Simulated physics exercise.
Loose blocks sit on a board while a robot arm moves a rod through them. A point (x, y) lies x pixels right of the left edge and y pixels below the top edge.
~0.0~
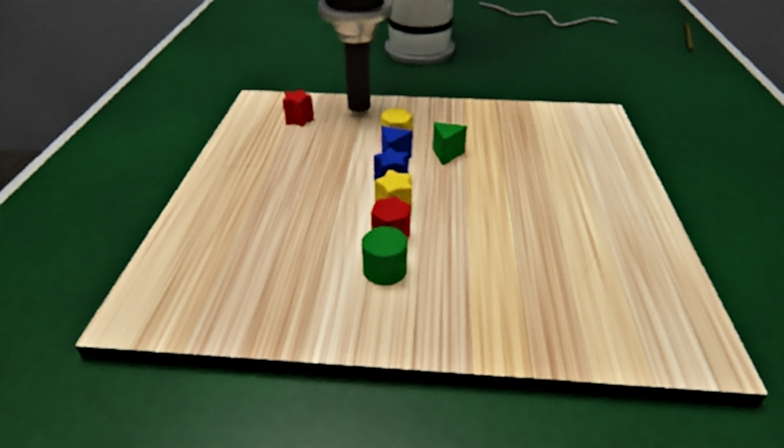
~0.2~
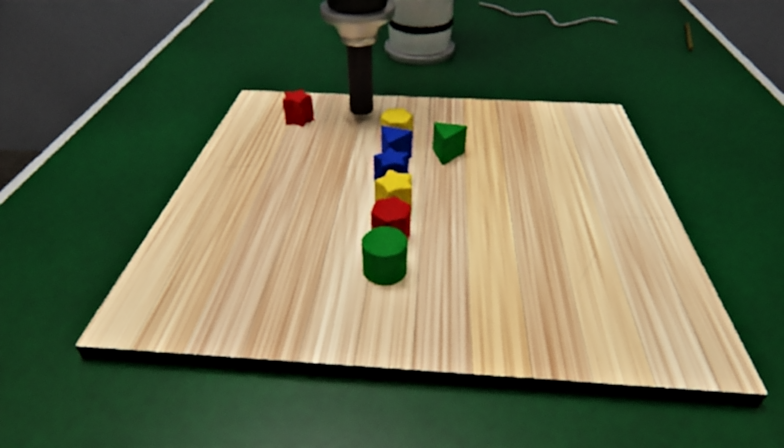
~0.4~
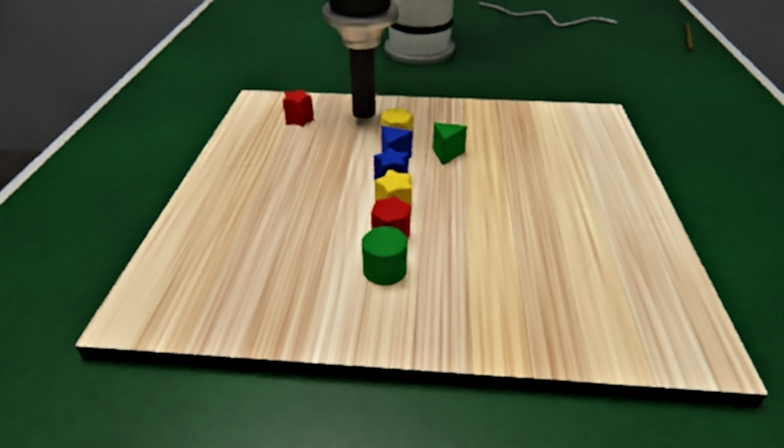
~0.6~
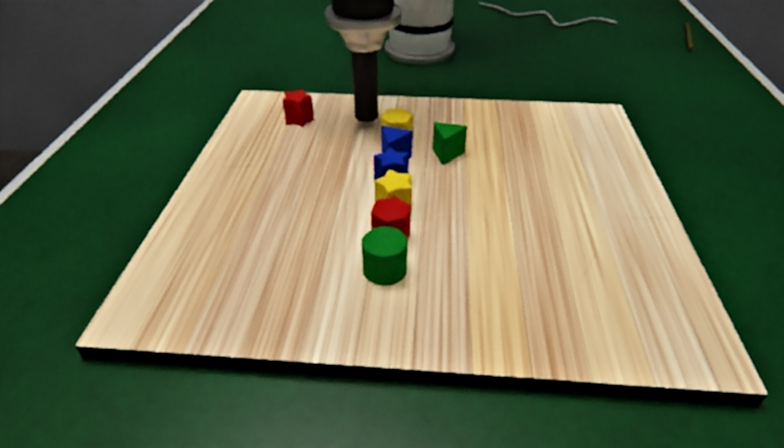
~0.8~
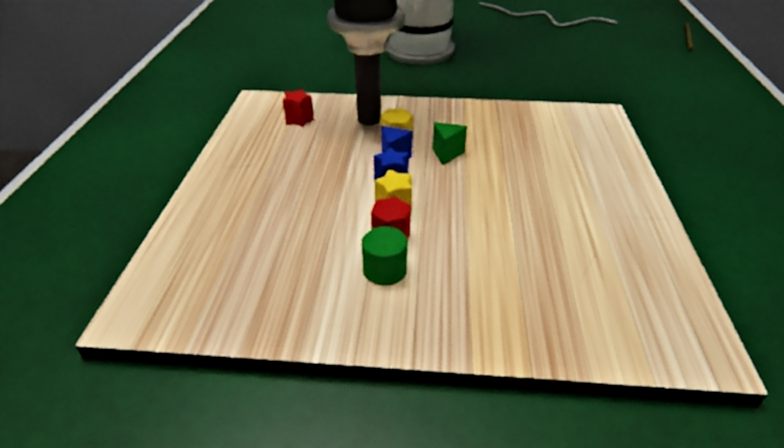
The robot arm's dark rod crept slightly right and toward the viewer, nearing the yellow hexagon at the far end of a line of colored blocks on the wooden board, while every block stayed still.
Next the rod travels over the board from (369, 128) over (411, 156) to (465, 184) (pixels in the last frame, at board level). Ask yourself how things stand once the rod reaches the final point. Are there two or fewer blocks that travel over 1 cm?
No.
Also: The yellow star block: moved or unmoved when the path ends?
When the path is over, the yellow star block is still on its spot.
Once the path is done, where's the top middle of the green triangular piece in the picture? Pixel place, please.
Somewhere near (489, 130).
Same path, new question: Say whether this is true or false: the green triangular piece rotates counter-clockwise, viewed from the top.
That is true.
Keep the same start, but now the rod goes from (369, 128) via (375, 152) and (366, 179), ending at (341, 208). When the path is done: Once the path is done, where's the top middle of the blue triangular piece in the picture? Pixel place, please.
At the end it should sit near (401, 142).
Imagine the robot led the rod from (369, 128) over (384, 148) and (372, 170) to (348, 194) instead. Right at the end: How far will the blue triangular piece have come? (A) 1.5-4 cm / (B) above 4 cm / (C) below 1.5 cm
Answer: A.
The first path, step by step. One third of the way, rod at (397, 138); yellow hexagon at (424, 126), turned 20° anticlockwise; green triangular piece at (452, 129).
Two thirds of the way, rod at (429, 157); blue triangular piece at (396, 139), turned 25° clockwise; yellow hexagon at (460, 137), turned 65° anticlockwise; green triangular piece at (482, 131), turned 20° anticlockwise.
At the end, rod at (466, 175); blue star block still; blue triangular piece at (396, 139), turned 25° clockwise; yellow star block still; yellow hexagon at (485, 145), turned 130° anticlockwise; green triangular piece at (489, 130), turned 45° anticlockwise.
